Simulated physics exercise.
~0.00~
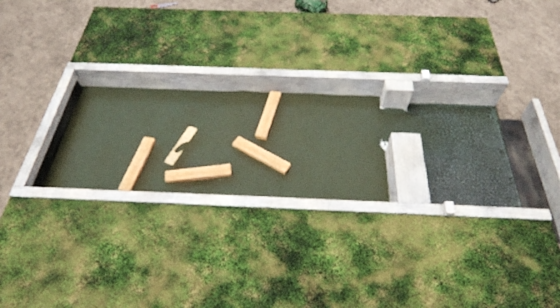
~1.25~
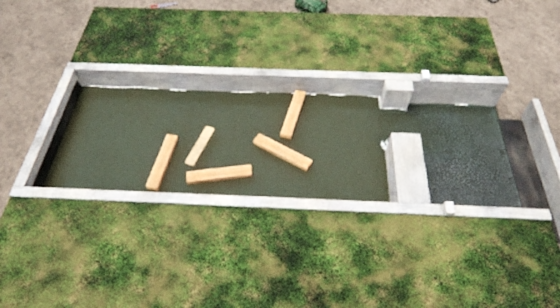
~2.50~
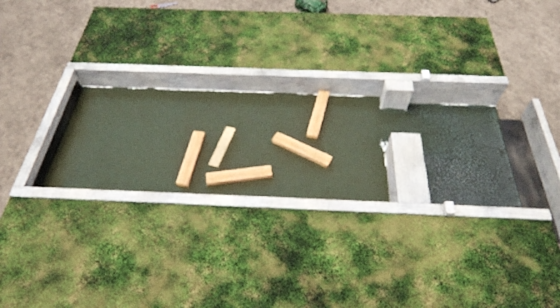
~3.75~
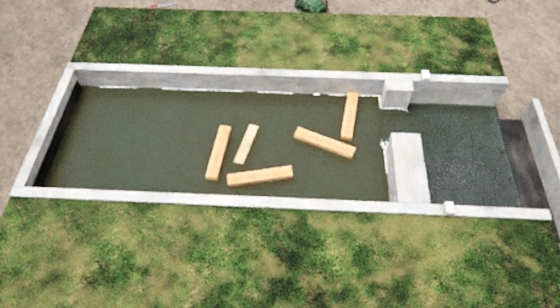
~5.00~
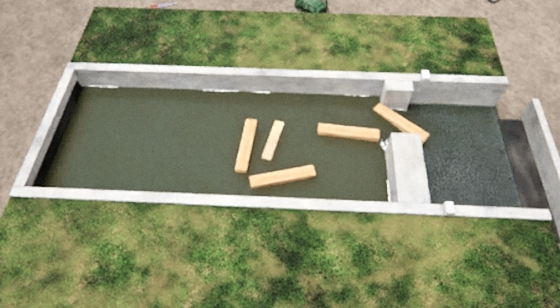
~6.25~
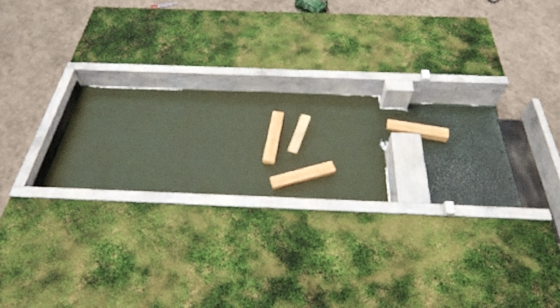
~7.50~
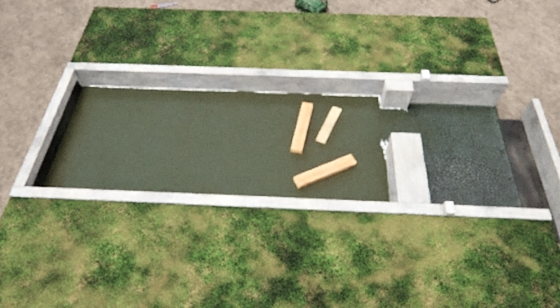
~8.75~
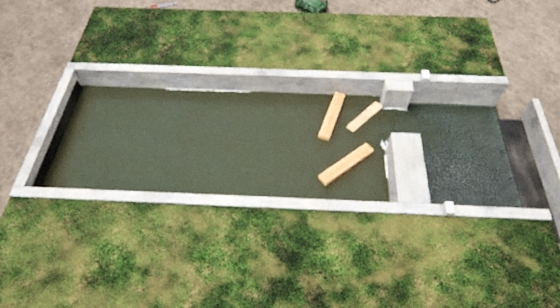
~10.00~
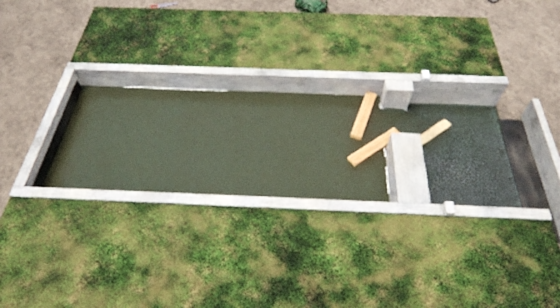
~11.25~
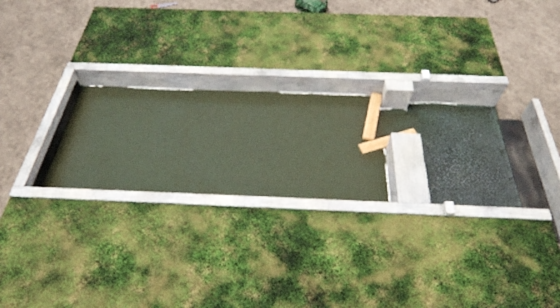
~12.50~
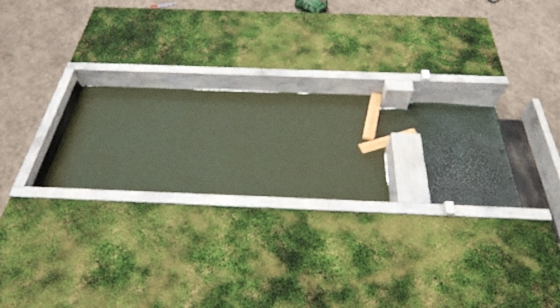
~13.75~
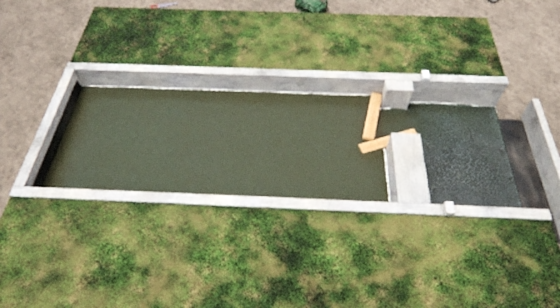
A concrete drain carries five wooden beams right; three pass the gap and two jam there.
